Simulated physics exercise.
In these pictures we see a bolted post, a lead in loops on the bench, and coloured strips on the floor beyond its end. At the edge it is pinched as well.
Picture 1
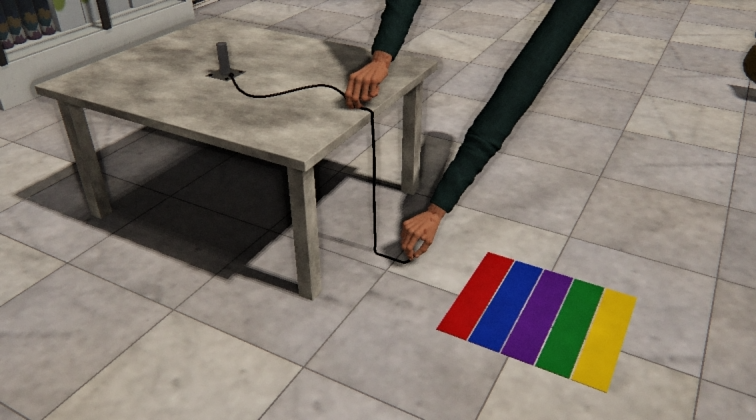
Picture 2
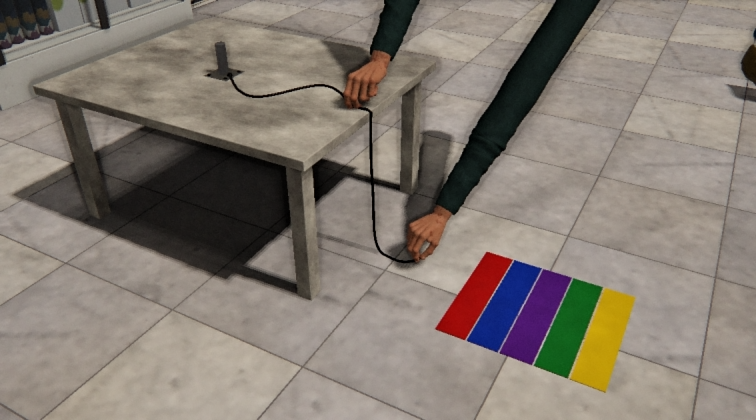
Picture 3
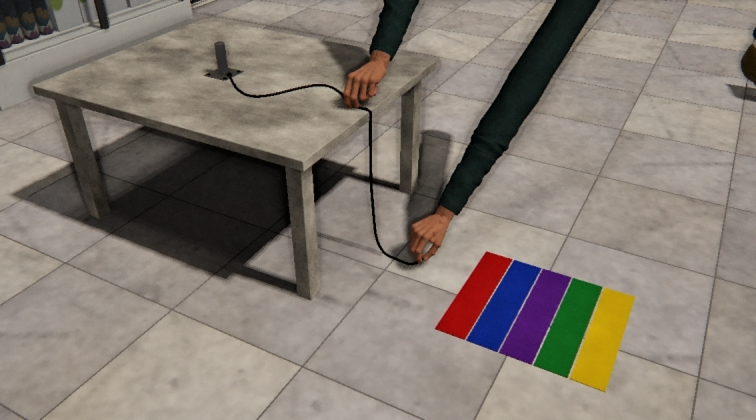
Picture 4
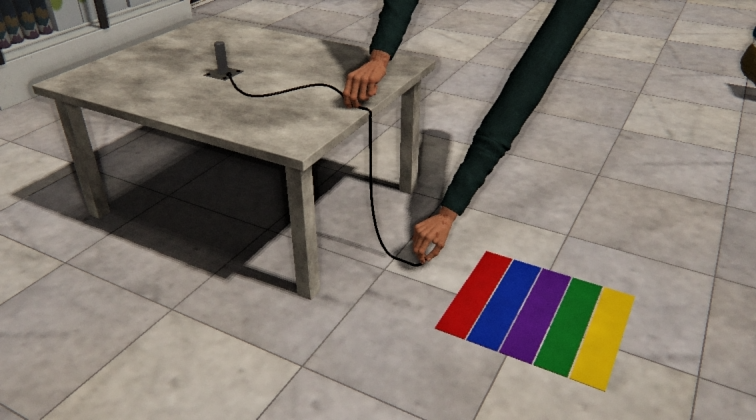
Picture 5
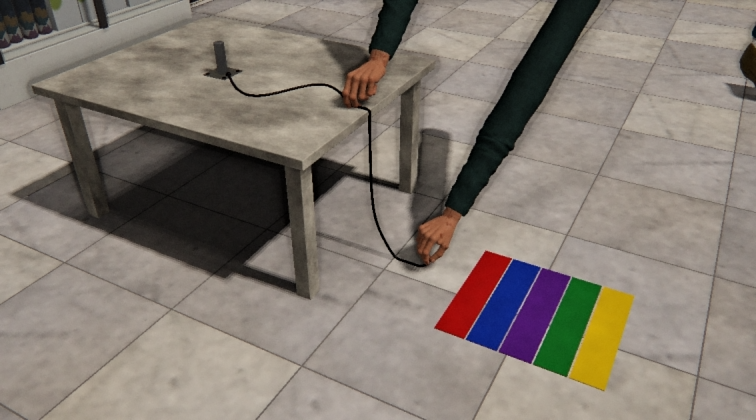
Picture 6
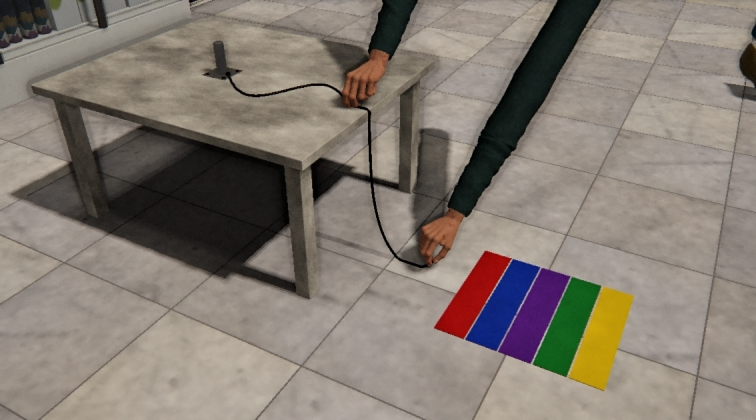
A hand holding the black cord's lower end moves slightly right beside a table.
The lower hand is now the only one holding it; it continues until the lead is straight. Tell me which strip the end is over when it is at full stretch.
It is over the green strip.
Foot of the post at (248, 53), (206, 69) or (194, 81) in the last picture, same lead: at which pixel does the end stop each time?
You'd find it around (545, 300), then (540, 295), and finally (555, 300).
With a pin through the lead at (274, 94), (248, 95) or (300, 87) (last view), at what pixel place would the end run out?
(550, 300), (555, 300) and (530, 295).
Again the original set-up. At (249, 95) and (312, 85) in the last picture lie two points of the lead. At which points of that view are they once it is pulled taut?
End: (279, 86) and then (334, 99).
A little later, end near (520, 290); over blue.
Next, end near (552, 301); over purple.
When it is tight, end near (572, 307); over green. It gets as far as the green strip.
